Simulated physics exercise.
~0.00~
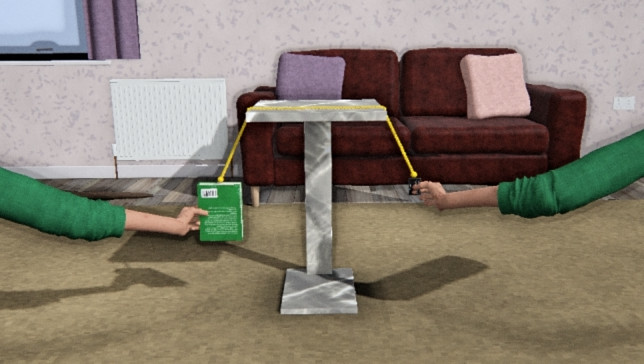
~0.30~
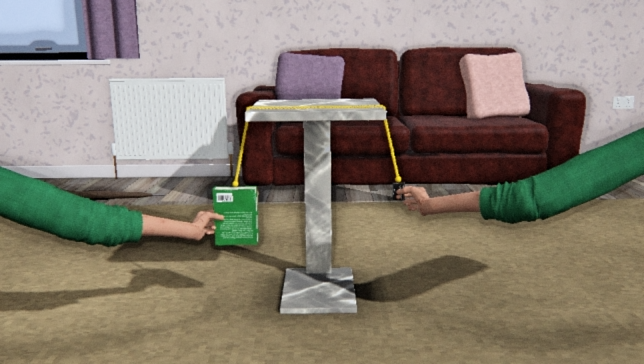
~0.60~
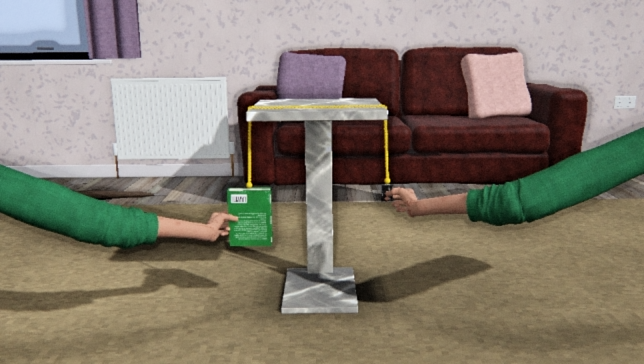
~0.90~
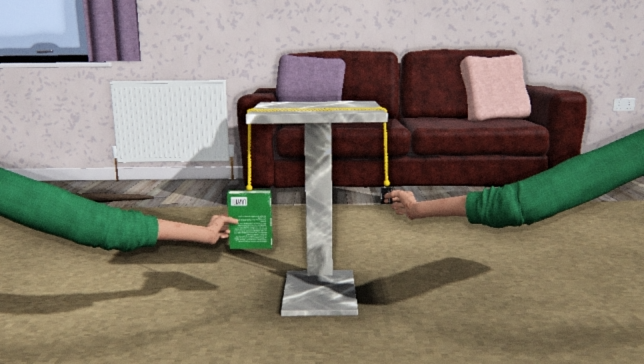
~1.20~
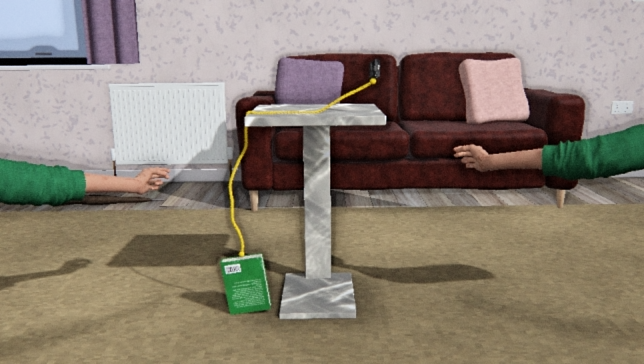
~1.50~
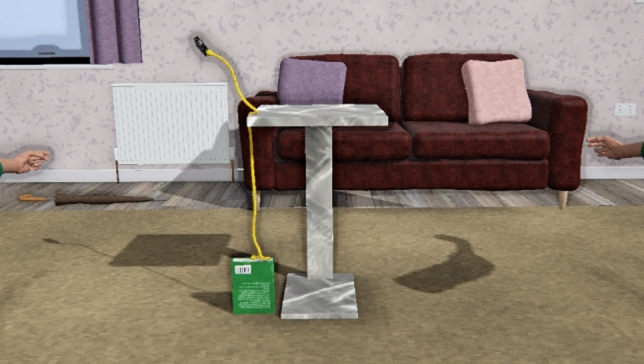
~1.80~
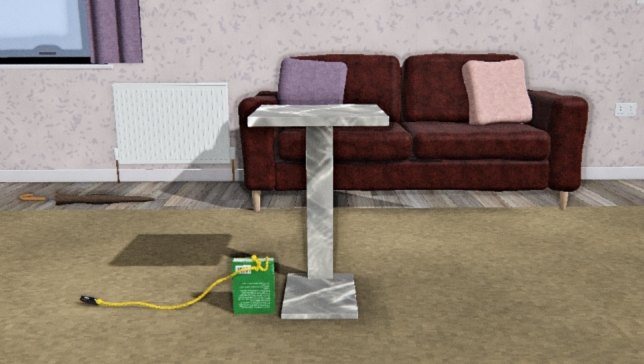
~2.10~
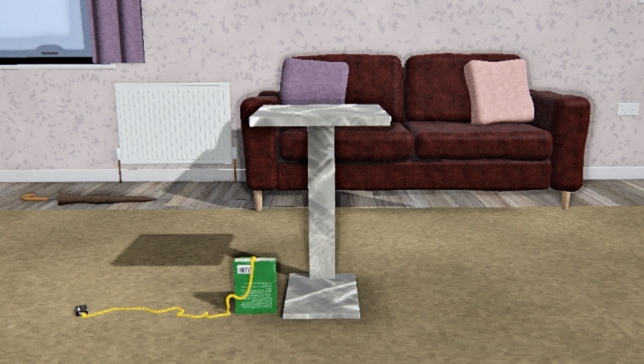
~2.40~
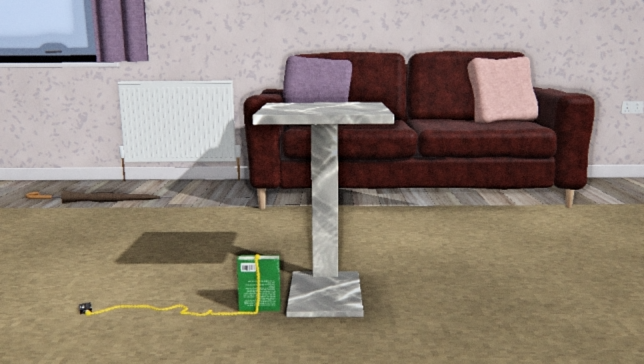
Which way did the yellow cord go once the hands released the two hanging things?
It went down on the left side, following the green book and pulling the small dark box over the table with it.
A green book hung from a yellow cord draped over a small marble table, with a little dark box on the other end, until two hands let go; the book dropped, dragging the box over the top, and both ended on the floor.
